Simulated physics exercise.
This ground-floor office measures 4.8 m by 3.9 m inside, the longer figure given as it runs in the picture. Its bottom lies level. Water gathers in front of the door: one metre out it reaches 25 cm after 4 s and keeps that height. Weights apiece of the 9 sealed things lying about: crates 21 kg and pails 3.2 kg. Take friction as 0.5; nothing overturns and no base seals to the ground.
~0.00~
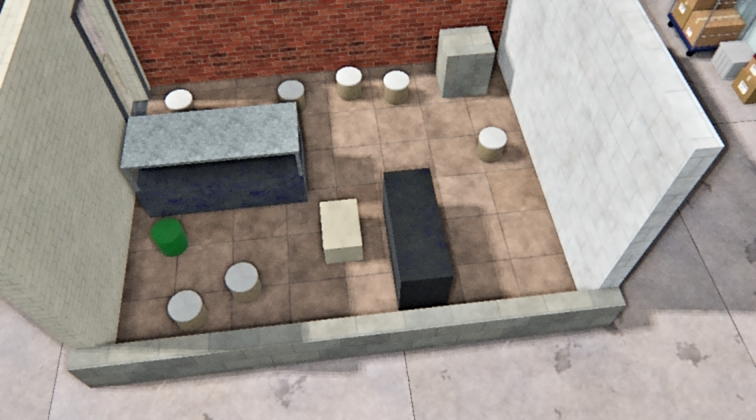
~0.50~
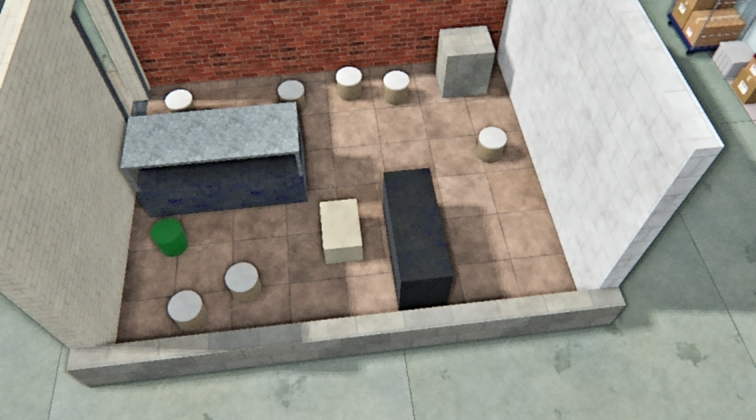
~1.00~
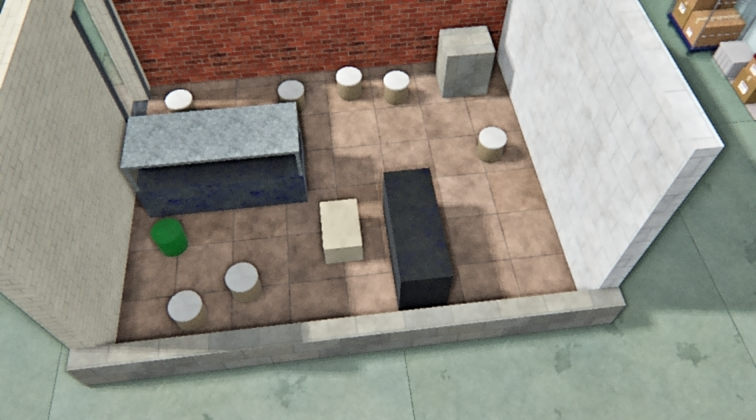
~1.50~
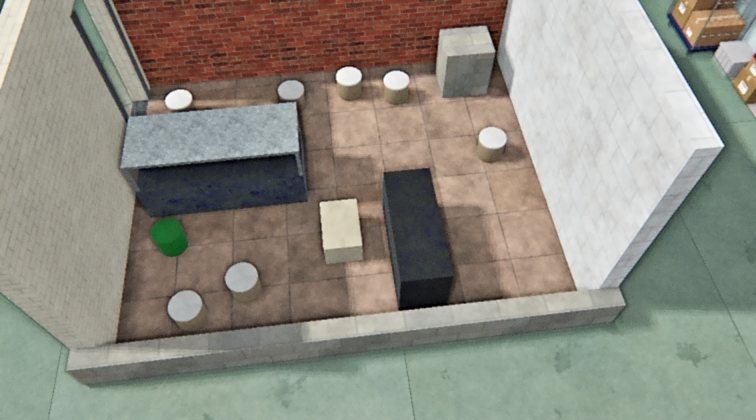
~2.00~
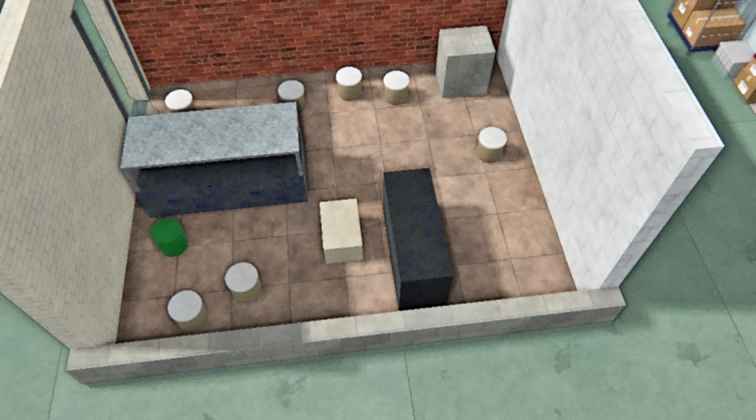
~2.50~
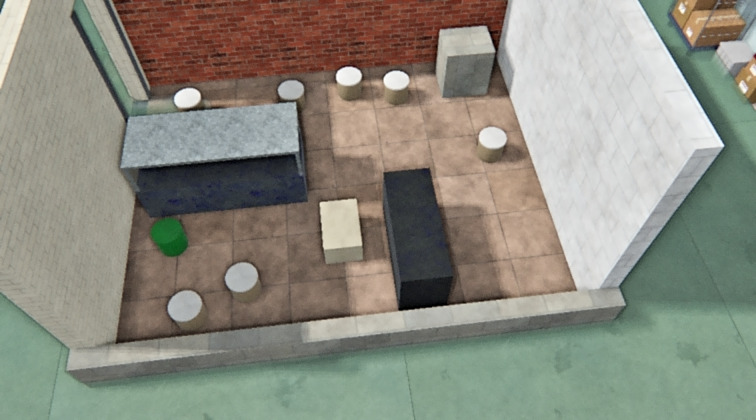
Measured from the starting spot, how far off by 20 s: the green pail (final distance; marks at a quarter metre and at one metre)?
The green pail slides a little.
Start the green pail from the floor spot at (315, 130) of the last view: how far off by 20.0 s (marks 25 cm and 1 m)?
It gets carried off.
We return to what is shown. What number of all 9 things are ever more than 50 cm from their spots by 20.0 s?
9 of them.
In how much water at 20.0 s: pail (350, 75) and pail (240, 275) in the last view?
Roughly 15 and 13 cm.
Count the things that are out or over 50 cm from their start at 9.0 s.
I count 5.
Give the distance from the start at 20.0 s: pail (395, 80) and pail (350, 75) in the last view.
In turn: 250 cm, 300 cm.
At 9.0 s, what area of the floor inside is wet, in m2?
Some 12.0 m2.
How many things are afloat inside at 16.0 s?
8 of them.
After 4.0 s the green pail is near (166, 231), 0.0 m from its start, aground; 0 afloat.
After 9.0 s the green pail is near (166, 231), 0.0 m from its start, aground; 5 afloat.
After 16.0 s the green pail is near (160, 223), 0.1 m from its start, afloat; 8 afloat.
After 20.0 s the green pail is near (196, 272), 0.7 m from its start, afloat; 9 afloat.
